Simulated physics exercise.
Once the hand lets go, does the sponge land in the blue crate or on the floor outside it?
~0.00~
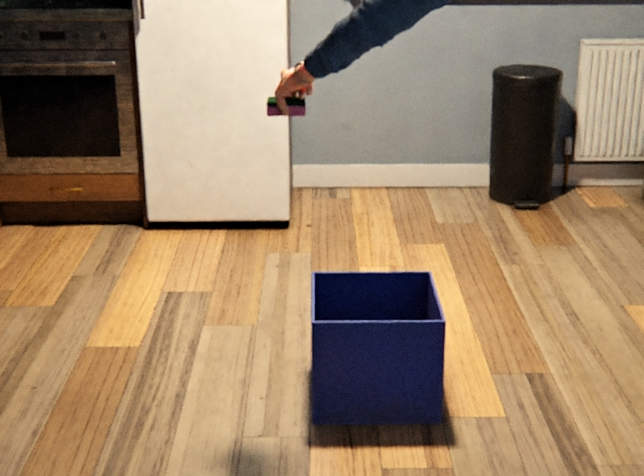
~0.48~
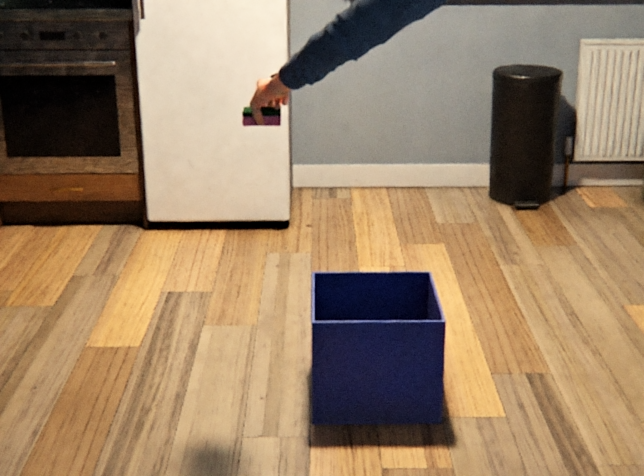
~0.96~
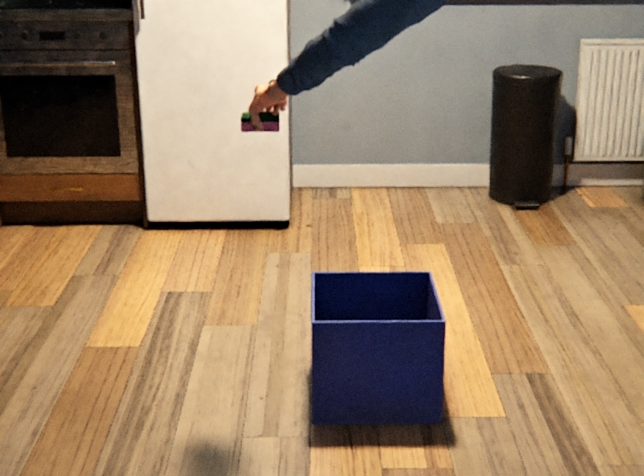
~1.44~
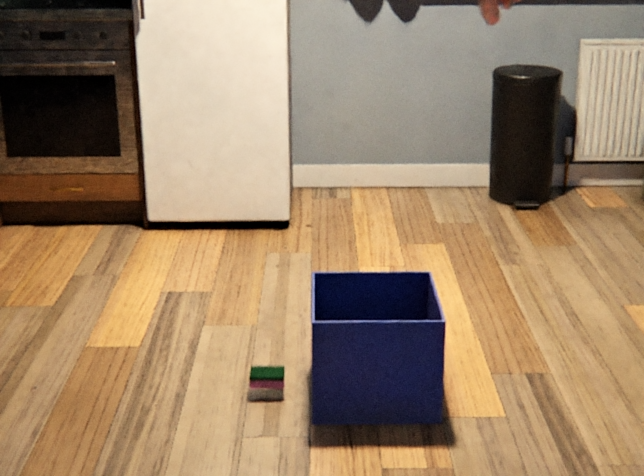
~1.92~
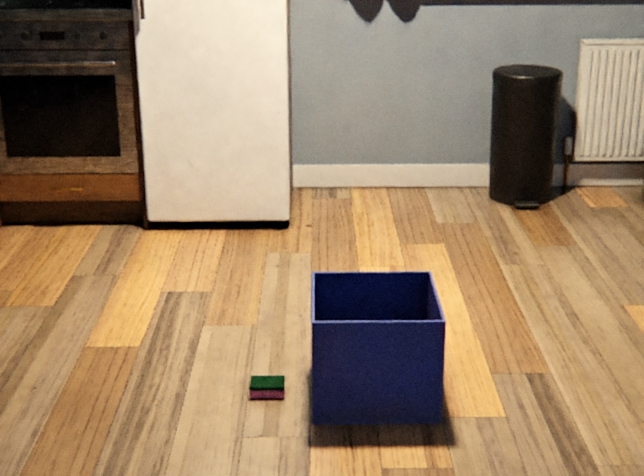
The sponge misses the crate and ends up on the wooden floor just to its left.
